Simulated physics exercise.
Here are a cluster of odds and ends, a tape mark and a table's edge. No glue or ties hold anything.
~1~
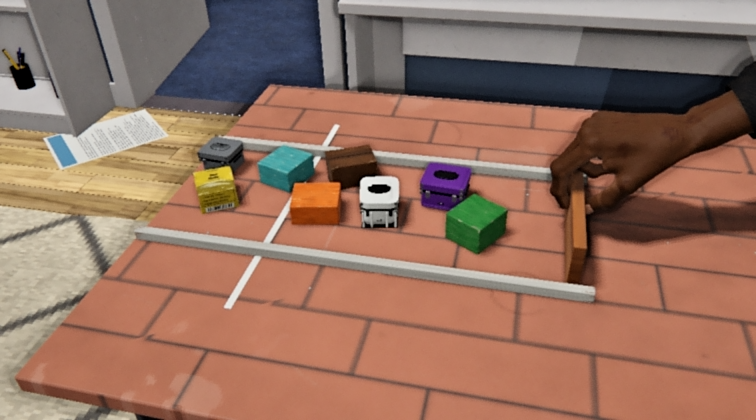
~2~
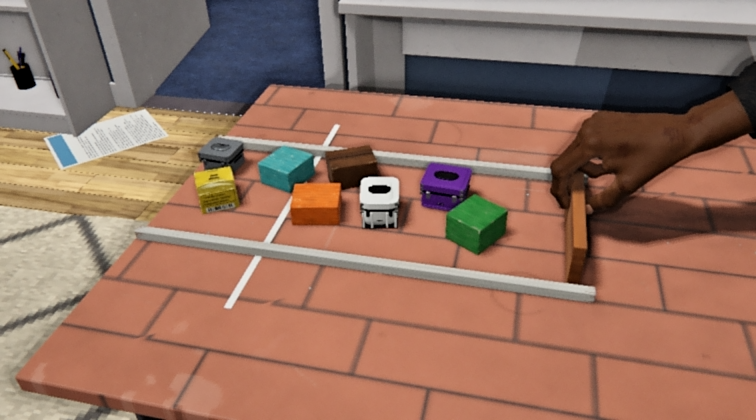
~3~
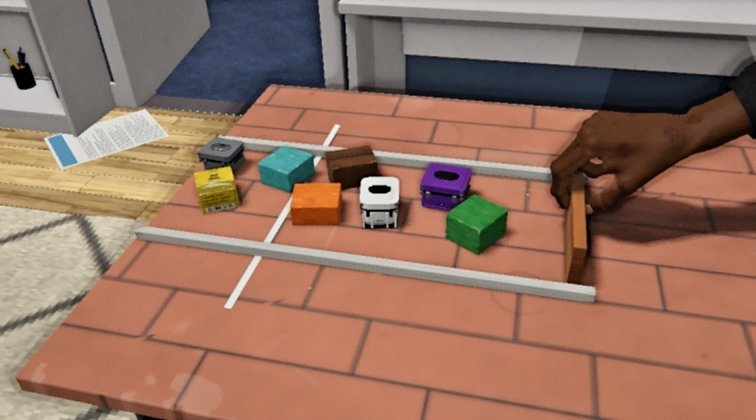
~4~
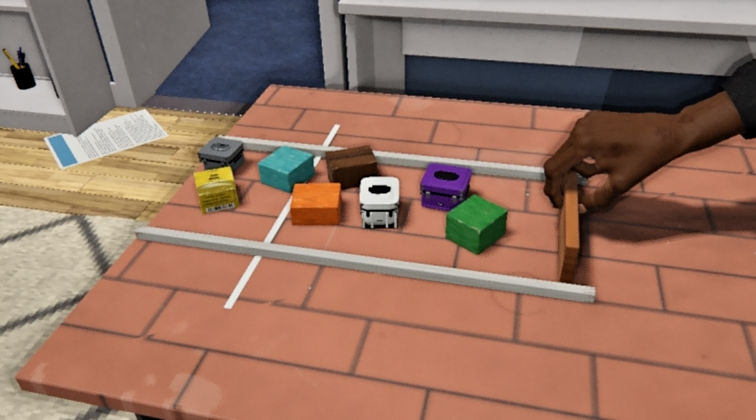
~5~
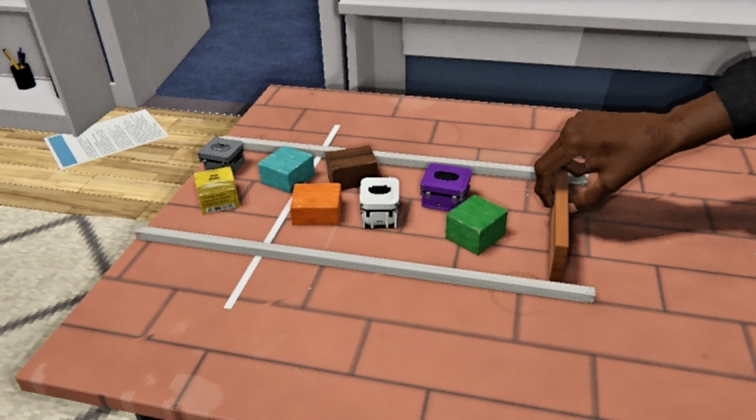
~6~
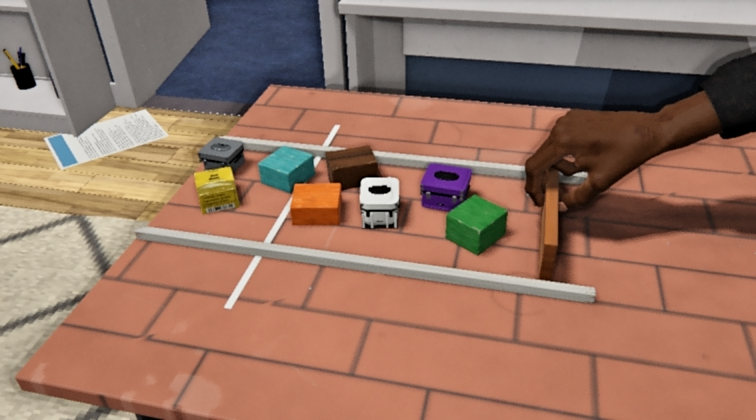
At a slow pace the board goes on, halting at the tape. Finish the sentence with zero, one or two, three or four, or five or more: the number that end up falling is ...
The number that end up falling is one or two.
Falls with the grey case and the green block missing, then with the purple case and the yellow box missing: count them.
Well, the first time you'd get 0, and the next time 0.
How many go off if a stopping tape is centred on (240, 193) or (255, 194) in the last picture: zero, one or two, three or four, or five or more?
Result per position - first: Three to four, second: Either three or four.
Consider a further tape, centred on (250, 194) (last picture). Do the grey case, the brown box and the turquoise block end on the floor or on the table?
Grey case: Drops; brown box: Stays; turquoise block: Drops.
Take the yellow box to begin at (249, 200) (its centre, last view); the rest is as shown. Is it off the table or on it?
This time it winds up down.
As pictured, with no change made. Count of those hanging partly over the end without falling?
Result: 0.
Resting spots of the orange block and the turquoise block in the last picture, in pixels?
Orange block at (192, 195), turquoise block at (217, 167).
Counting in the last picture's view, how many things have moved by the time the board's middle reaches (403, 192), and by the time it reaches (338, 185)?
It comes to 5 for the first spot, 8 for the other.
Soon after, none off yet; grey case at rest near (223, 158); yellow box at rest near (217, 190); turquoise block at rest near (287, 169).
After that, none off yet; grey case at rest near (223, 158); yellow box at rest near (217, 190); turquoise block displaced a little near (273, 167).
In the end, the number that fall off is one or two; gone, yellow box and grey case.
